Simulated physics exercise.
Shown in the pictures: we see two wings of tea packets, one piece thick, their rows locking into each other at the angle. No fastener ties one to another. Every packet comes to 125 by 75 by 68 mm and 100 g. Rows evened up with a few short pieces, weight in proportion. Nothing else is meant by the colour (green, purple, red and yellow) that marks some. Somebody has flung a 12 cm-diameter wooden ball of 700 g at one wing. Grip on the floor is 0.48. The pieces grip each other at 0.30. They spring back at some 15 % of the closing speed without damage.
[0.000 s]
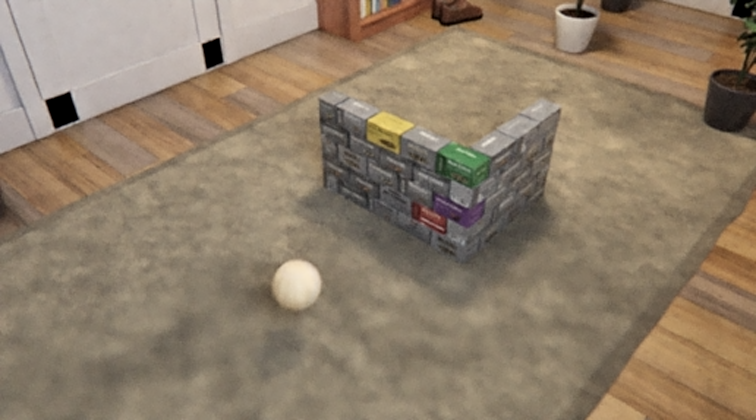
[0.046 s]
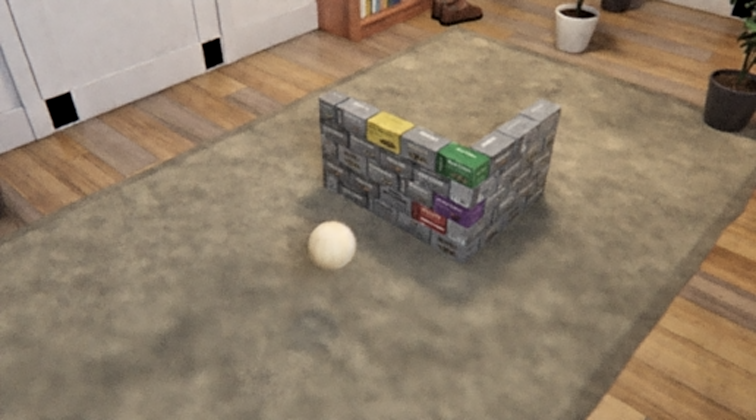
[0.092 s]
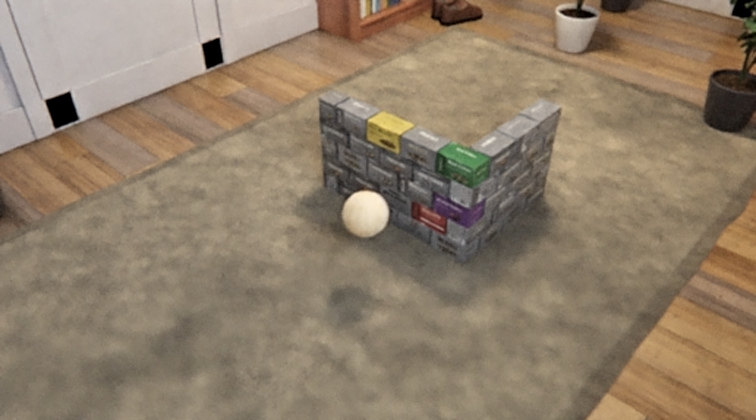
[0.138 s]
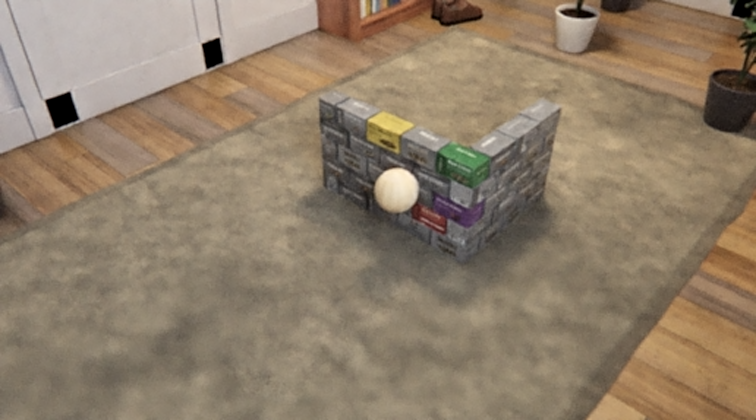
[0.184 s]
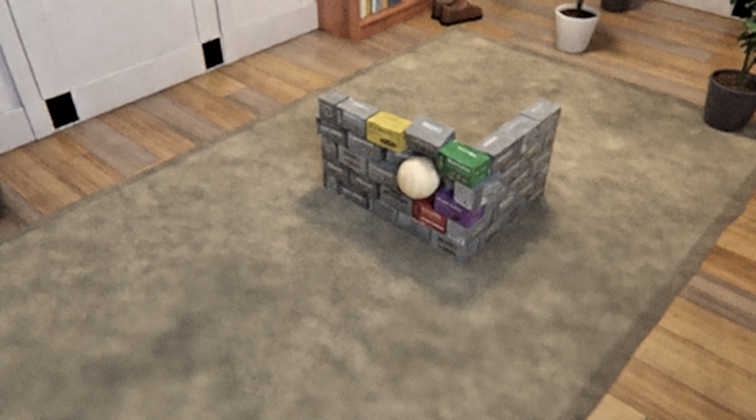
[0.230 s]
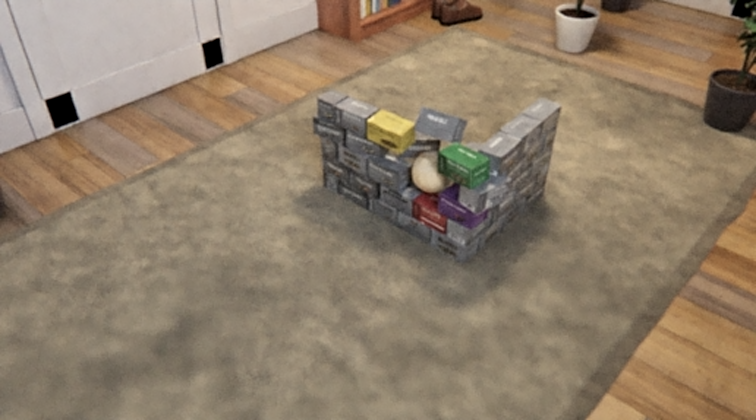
A pale ball flies into a low wall of grey packets and knocks several loose.
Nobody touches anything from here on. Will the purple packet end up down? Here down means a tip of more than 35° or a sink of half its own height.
No.
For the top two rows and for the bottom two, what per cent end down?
Of the top ones 60 percent, of the bottom ones 0 percent.
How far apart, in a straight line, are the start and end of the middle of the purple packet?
Roughly 2 centimetres.
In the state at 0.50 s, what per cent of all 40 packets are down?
By that time it is 15 percent.
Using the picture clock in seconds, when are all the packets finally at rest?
Close to 1.0 seconds.
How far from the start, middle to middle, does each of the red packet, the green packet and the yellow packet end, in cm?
Red 0, green 18, yellow 6.
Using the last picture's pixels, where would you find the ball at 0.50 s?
Estimated pixel: About (481, 161).
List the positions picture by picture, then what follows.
In the first frame (pixels give the middle of a visible side), ball (297, 285) 42 cm from contact, 3.1 m/s; purple packet (451, 211); green packet (455, 171); yellow packet (383, 137); none has stirred.
Ball (332, 246) 29 cm from contact, 2.9 m/s; purple packet (451, 211), in the second frame.
Ball (365, 214) 16 cm from contact, 2.8 m/s; purple packet (451, 211), in the third frame.
Ball (397, 191) 33 mm from contact, 2.8 m/s; purple packet (451, 211), in the fourth frame.
Ball (418, 178) after contact, 1.7 m/s; purple packet (451, 210); steepest lean 20°, the packet at (429, 130); movement in 7 of them, in the fifth frame.
Ball (432, 172) after contact, 1.7 m/s; purple packet (455, 212) 14 mm from its place; yellow packet (384, 138) 6° from how it stood; green packet (454, 171) 4° from how it stood; steepest lean 57°, the packet at (436, 124); 1 of the 40 packets down, 16 disturbed in all, in the sixth frame.
After 0.30 s, ball still moving; 3 of the 40 packets down; purple packet 19 mm from its place; green packet 30° from how it stood.
After 0.50 s, ball still moving; 6 of the 40 packets down; purple packet 20 mm from its place; green packet on its side.
After 0.72 s, ball still moving; 10 of the 40 packets down; purple packet 21 mm from its place; green packet upside down.
In the end (1.2 s), ball rolling away; 10 of the 40 packets down; purple packet 21 mm from its place; green packet upside down; yellow packet on its side. From the last view, middles, purple packet near (465, 207), green packet near (428, 185).
